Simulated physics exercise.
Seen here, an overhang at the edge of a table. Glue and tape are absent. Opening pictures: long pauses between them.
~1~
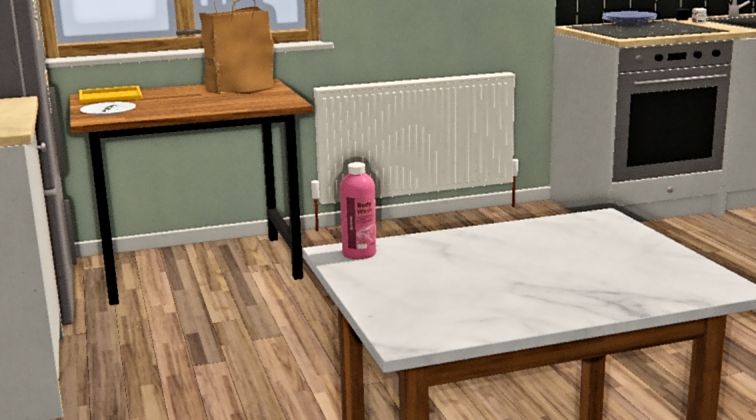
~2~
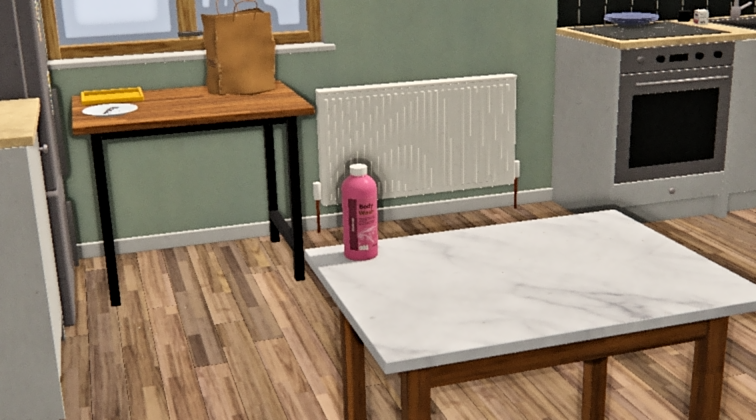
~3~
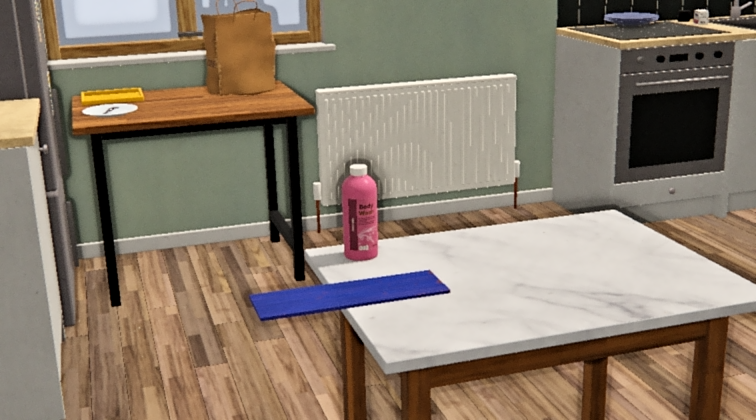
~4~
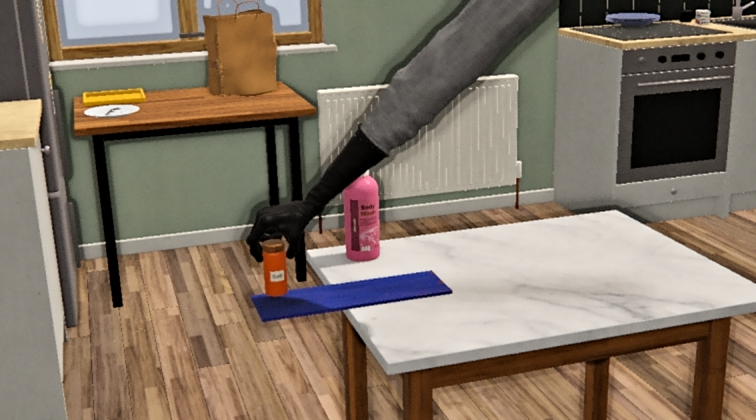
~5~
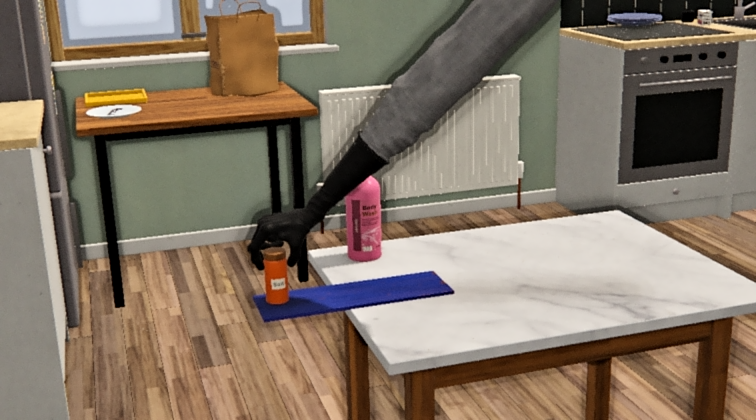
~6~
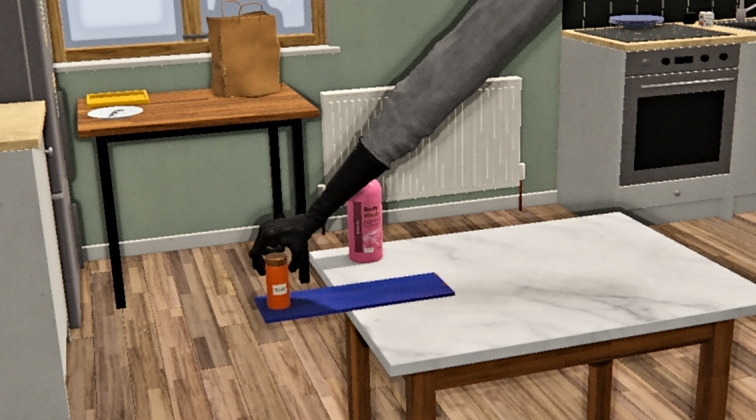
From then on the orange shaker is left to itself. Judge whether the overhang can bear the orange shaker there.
The overhang fails.
Then, 0.50 s after the last picture, orange shaker now down on the floor or falling; blue board on its side.
Then, 0.60 s after the last picture, blue board now down on the floor or falling.
Then, 0.80 s after the last picture, things are still on the move.
Then, 1.00 s after the last picture, as before.
By the end, down on the floor or falling, orange shaker and blue board; pink bottle in place. The board tips off the edge.
